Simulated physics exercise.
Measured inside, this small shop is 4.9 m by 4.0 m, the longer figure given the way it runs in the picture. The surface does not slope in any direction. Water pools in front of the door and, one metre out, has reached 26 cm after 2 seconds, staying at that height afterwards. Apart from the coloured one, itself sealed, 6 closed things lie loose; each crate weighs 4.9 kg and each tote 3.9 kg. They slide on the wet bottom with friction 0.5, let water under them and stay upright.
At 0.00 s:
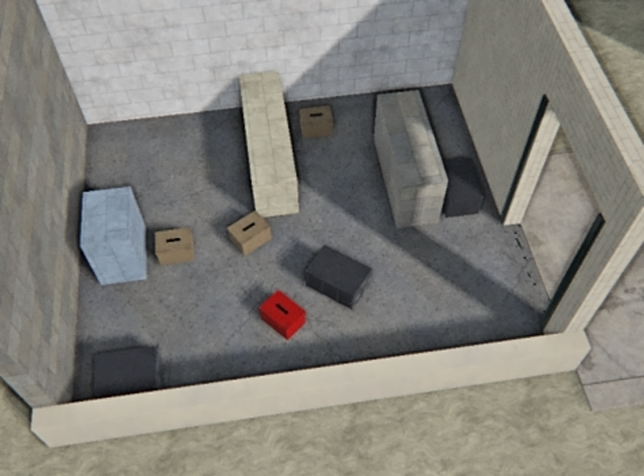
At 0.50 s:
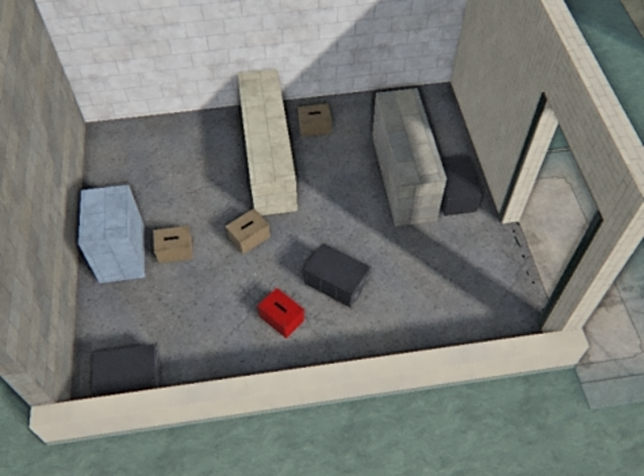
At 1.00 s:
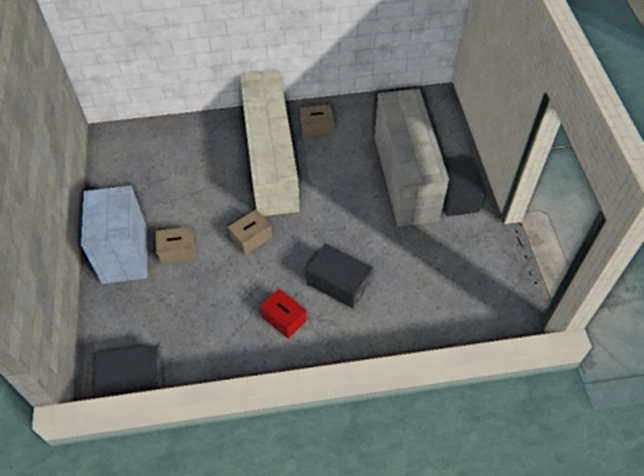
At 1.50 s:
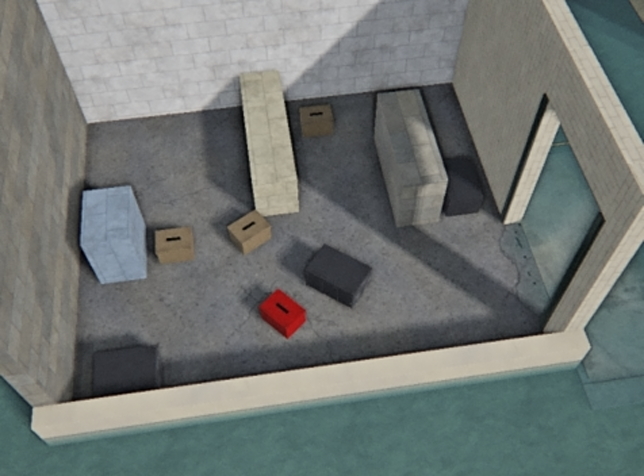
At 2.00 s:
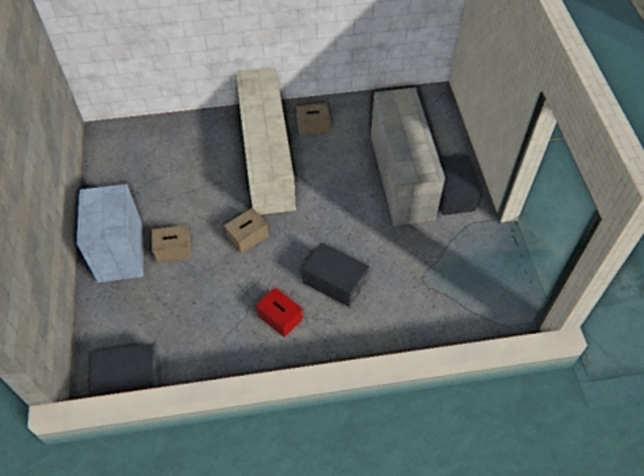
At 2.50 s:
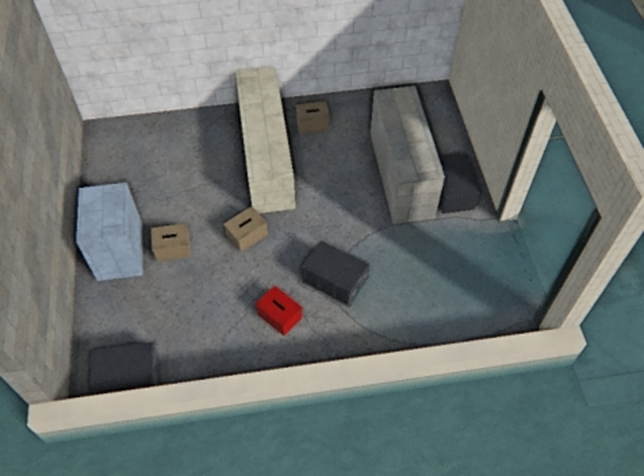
In a small roofless shop seen from above, a red tote, boxes and blocks sit on a dry grey floor. Greenish water covers the ground outside, then comes through the doorway on the right and spreads in a thin sheet across the floor to the dark block, while the objects stay still.
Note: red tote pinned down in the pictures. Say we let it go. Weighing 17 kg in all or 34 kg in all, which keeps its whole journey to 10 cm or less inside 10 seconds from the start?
Just the bigger amount serves.
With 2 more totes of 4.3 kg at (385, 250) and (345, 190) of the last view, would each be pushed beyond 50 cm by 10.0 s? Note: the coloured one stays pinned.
Result, in order - exceeds it; falls shy.
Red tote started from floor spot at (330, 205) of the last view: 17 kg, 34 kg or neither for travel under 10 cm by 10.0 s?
Looking at the loads, both keep it.
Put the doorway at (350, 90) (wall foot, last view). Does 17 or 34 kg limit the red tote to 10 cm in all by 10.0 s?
Moved there, the heavy choice alone works.
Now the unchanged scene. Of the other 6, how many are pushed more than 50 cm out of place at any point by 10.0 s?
It works out to 4.
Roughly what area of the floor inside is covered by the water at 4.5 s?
Close to 13 m2, I'd say.
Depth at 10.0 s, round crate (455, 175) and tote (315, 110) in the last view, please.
About 4 and 4 cm.
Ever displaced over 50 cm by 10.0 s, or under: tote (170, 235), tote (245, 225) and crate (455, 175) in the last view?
In order, the three come out above, above and beneath.
After 3.5 s the red tote would be 5 cm from its start with 17 kg and 0 cm from its start with 34 kg; 7 cm of water round it then.
After 4.5 s the red tote would be 43 cm from its start with 17 kg and 0 cm from its start with 34 kg; 9 cm of water round it then.
After 7.0 s the red tote would be 104 cm from its start with 17 kg and 0 cm from its start with 34 kg; 8 cm of water round it then.
After 10.0 s the red tote would be 156 cm from its start with 17 kg and 0 cm from its start with 34 kg; 16 cm of water round it then.
